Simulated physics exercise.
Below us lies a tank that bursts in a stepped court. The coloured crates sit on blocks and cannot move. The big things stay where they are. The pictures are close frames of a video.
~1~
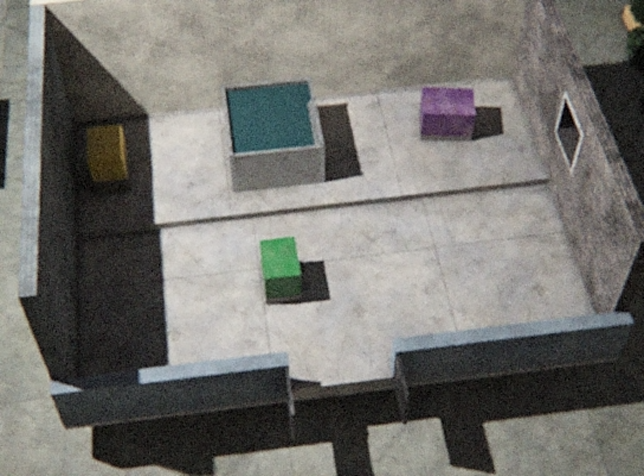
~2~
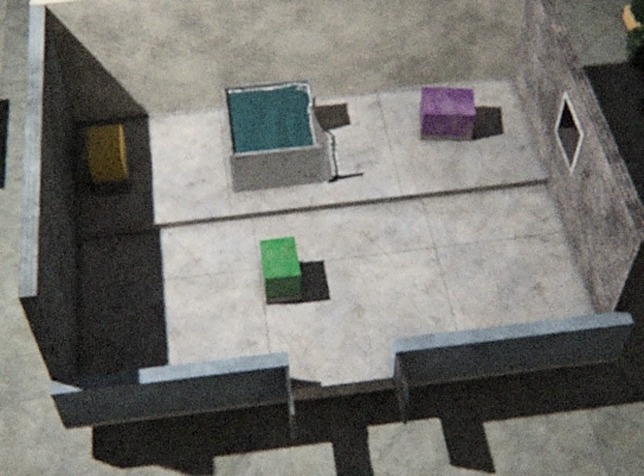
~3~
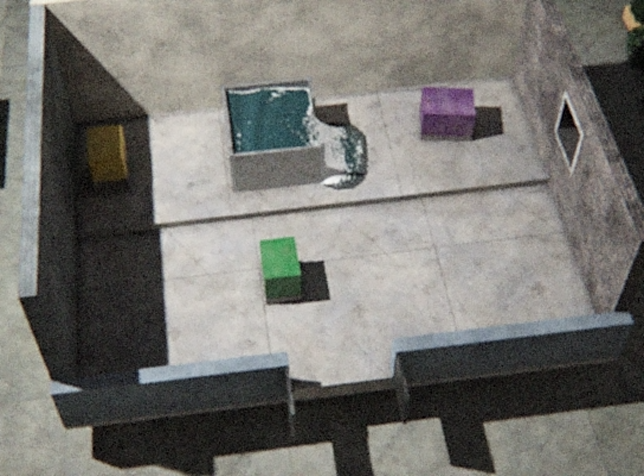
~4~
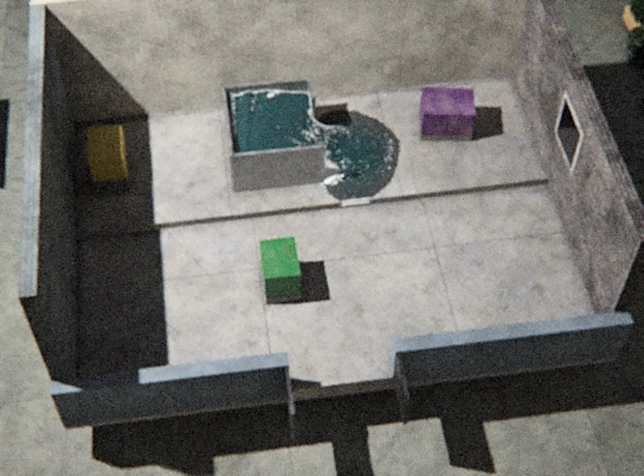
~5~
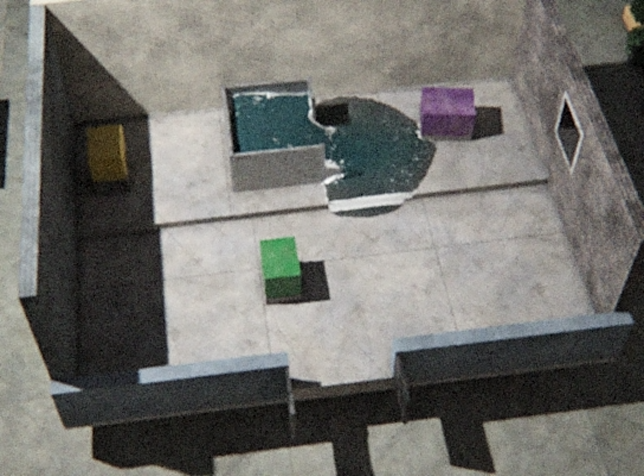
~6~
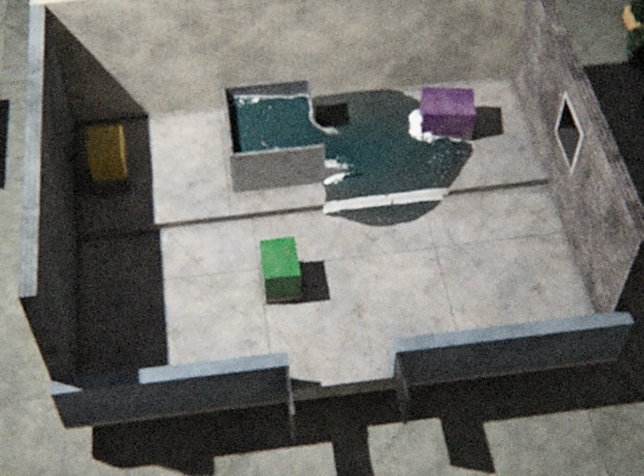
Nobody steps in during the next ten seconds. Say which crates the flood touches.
In the end: The yellow crate escapes dry; the purple crate is wetted; the green crate escapes dry.
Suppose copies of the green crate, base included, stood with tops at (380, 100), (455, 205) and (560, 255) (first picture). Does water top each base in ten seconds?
In that order: Takes water, gets wet, takes water.
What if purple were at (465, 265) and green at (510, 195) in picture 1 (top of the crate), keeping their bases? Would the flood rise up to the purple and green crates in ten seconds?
One by one: Purple crate takes water; green crate gets wet.
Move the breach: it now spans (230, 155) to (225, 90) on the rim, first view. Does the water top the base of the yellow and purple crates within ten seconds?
The yellow crate takes water, the purple crate remains dry.
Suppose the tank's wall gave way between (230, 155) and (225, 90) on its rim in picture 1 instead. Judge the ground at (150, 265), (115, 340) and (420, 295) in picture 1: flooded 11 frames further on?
In turn: Flooded, wet, free of water.
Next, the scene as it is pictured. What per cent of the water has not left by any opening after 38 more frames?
I make it 100 per cent.
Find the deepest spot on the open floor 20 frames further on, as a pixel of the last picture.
Close to (603, 336).
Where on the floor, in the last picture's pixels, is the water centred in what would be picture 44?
Close to (418, 224).
A moment on, water covers 25 % of the floor; the yellow crate not reached, the purple crate water round its plinth, the green crate not reached.
Next, water covers 40 % of the floor; the yellow crate not reached, the purple crate water round its plinth, the green crate not reached.
Then, water covers 40 % of the floor; the yellow crate not reached, the purple crate water round its plinth, the green crate not reached.
Later, water covers 70 % of the floor; the yellow crate water round its plinth, the purple crate water round its plinth, the green crate water round its plinth.
In the end, water covers 85 % of the floor; the yellow crate stayed above the water, the purple crate was topped, the green crate stayed above the water.
